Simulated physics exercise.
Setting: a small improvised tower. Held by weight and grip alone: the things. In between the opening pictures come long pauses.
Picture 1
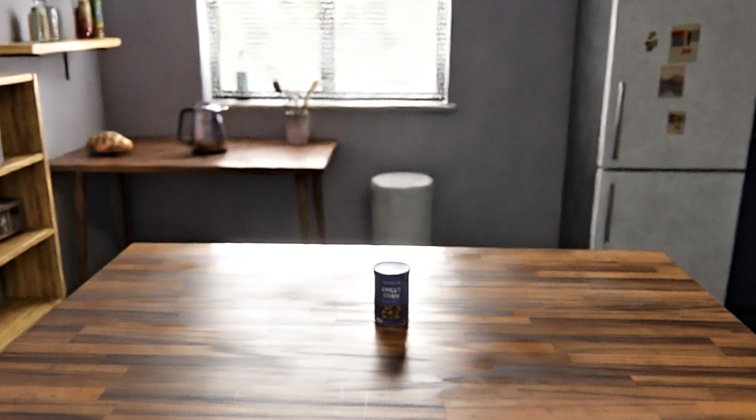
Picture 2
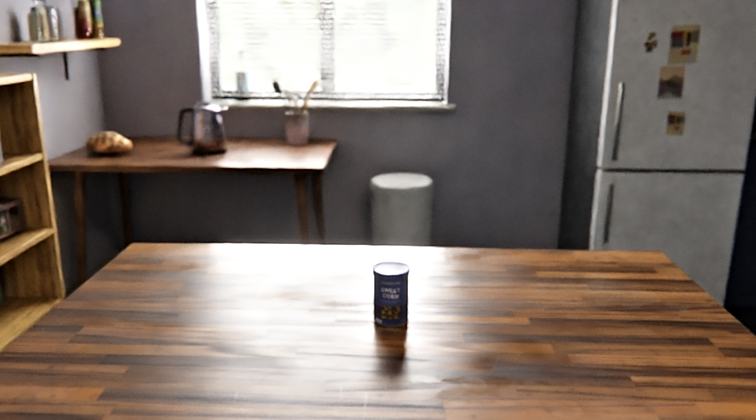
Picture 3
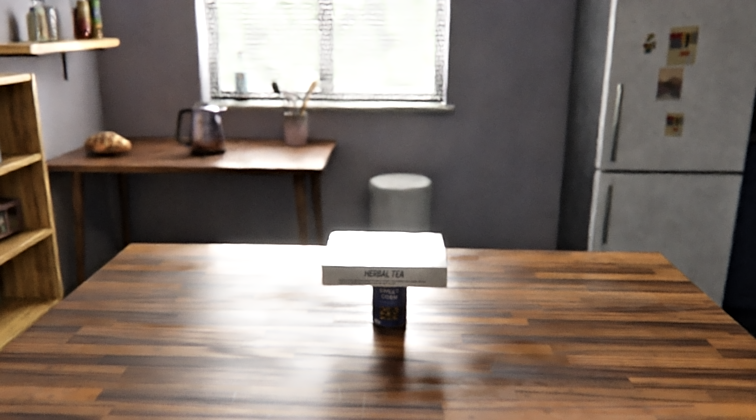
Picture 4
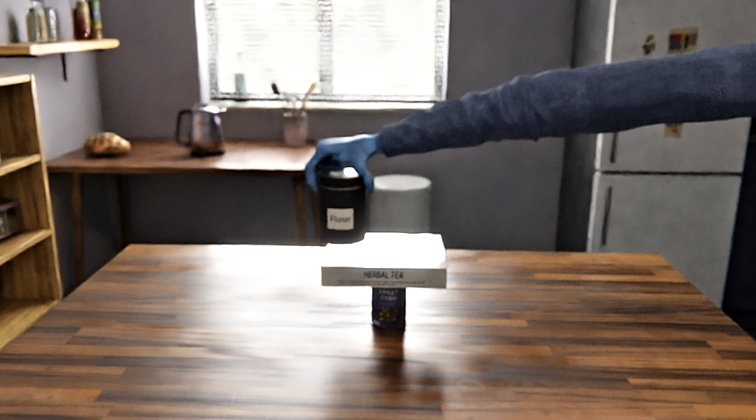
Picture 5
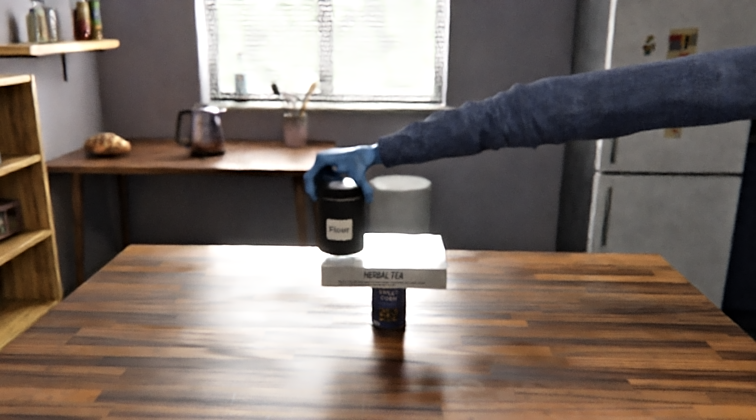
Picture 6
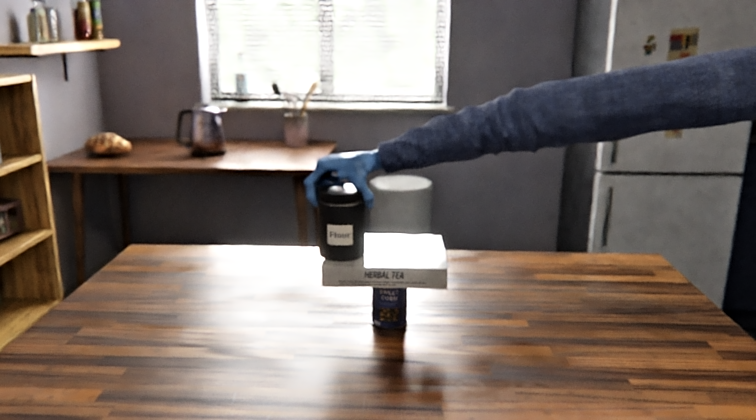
A white box labelled herbal tea appears flat on top of a small blue tin standing alone on a wooden table. Then a blue-gloved hand, its sleeved arm reaching in from the right, holds a black flour jar above the box's left end and lowers it onto that end, keeping hold of it.
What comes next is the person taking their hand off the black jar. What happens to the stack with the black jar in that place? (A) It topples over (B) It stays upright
A, it topples over.
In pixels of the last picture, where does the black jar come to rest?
I'd say around (278, 313) in the last view.
Then, 0.40 s on from there, black jar now fallen; white packet turned 45° from how it was put.
Then, 0.50 s on from there, white packet turned 73° from how it was put.
Then, 0.90 s on from there, white packet now fallen.
In the end, fallen, black jar and white packet; blue tin unmoved. At the end, from the last picture's camera, black jar near (278, 313). The stack loses its balance.
